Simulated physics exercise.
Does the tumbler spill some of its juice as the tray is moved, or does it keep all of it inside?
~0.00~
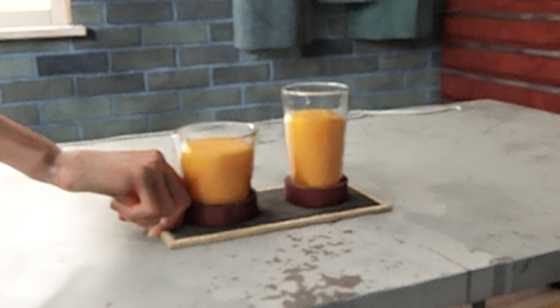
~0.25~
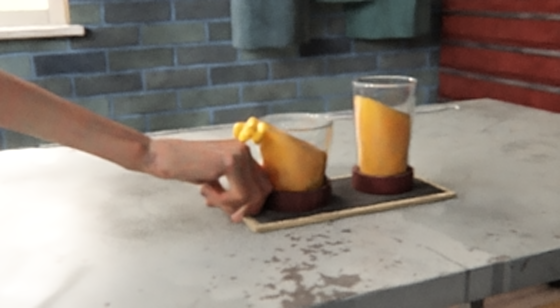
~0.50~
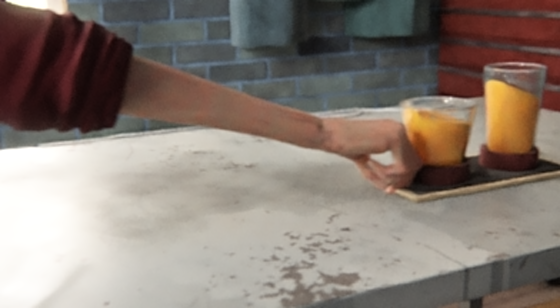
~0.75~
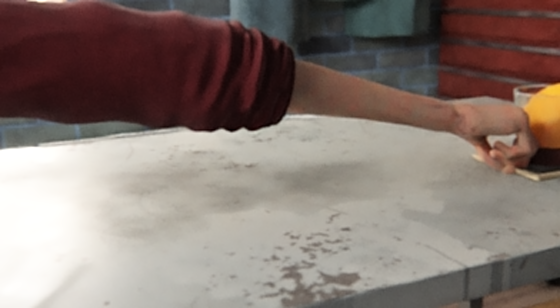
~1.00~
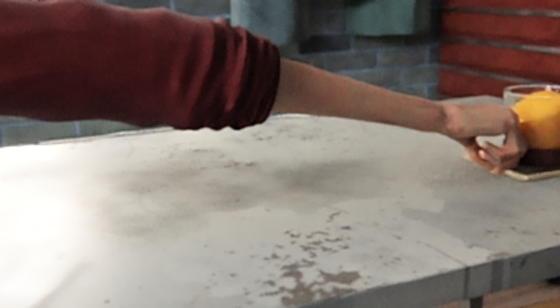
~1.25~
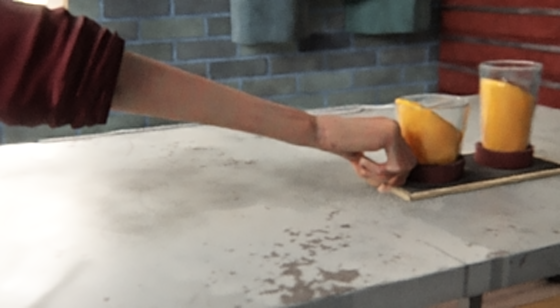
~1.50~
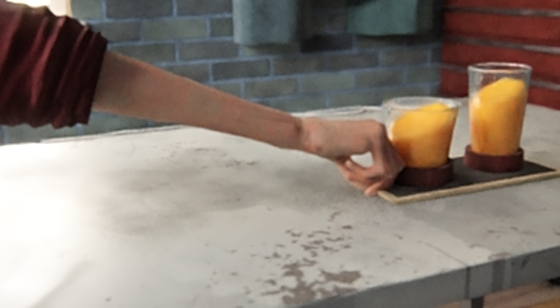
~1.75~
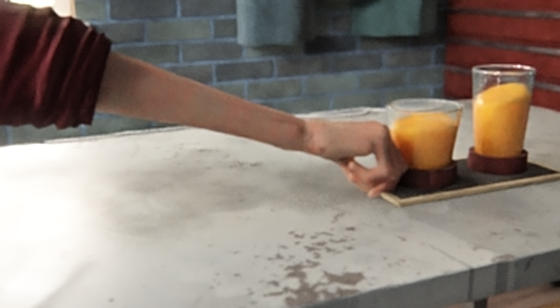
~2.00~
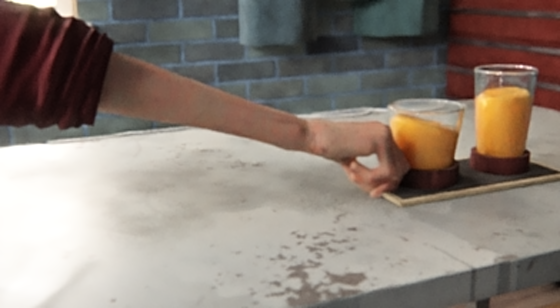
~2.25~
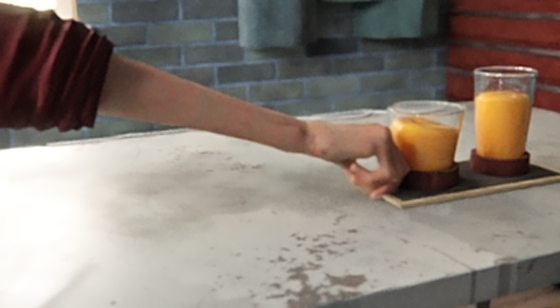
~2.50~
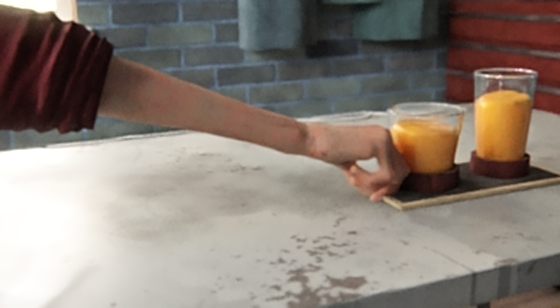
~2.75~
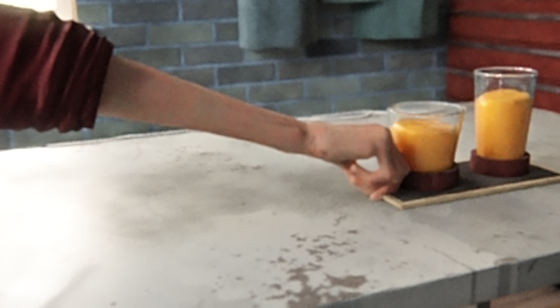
The tumbler spills. Juice surges over its left rim as the hand pushes the tray to the right.
